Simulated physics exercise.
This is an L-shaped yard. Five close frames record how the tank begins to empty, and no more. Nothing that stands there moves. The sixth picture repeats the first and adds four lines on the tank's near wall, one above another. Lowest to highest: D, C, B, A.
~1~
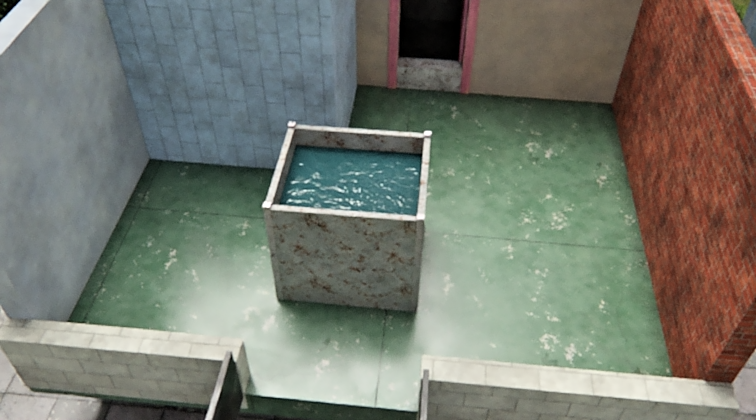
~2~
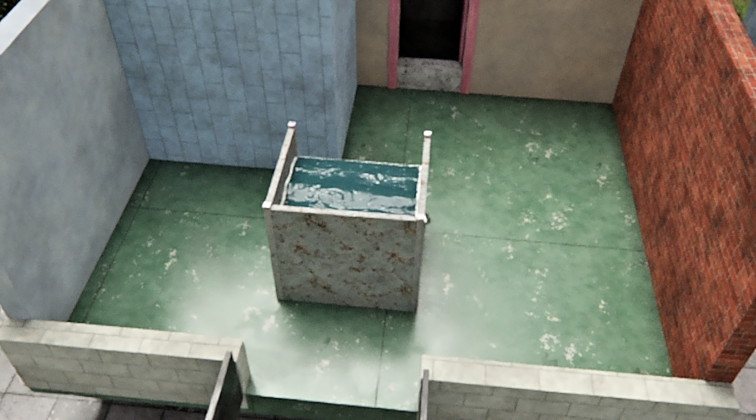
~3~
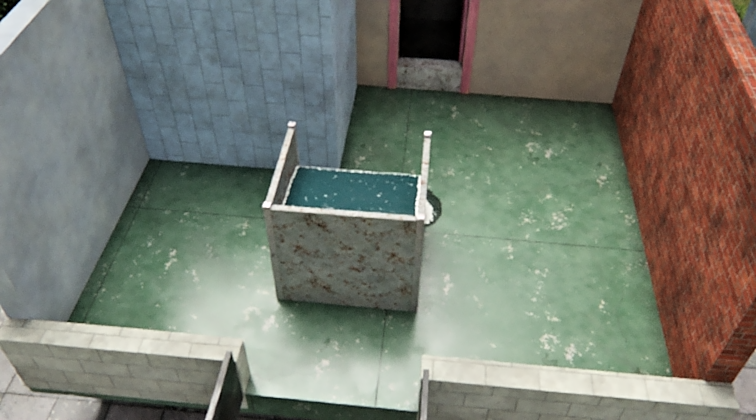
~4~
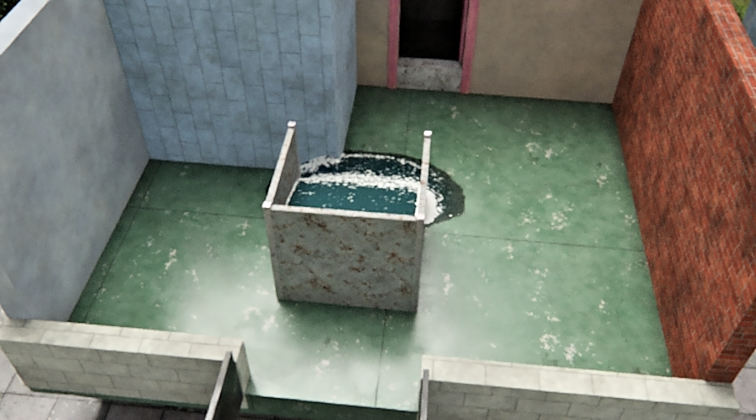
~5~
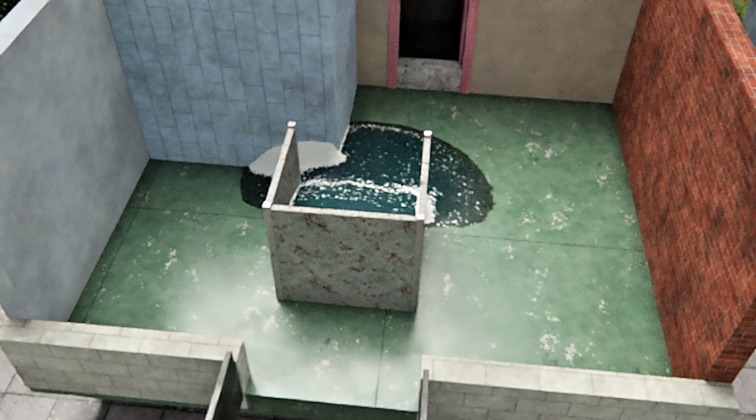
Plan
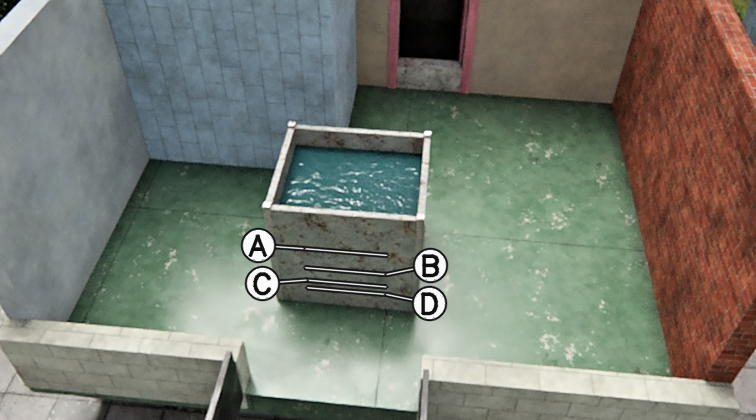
In a walled yard, a tank's back side opens and water spreads across the green ground.
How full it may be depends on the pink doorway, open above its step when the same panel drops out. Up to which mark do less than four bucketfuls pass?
A.
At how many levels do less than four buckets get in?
All of them.
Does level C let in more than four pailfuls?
No.
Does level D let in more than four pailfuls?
No, not at all.
On the marked copy, A at (345, 252); B at (345, 271); C at (346, 283); D at (346, 291); from the bottom up D, C, B, A.
Choosing A, a bucket or two gets in.
Choosing B, nothing gets over.
Choosing C, nothing gets over.
Choosing D, nothing gets over.
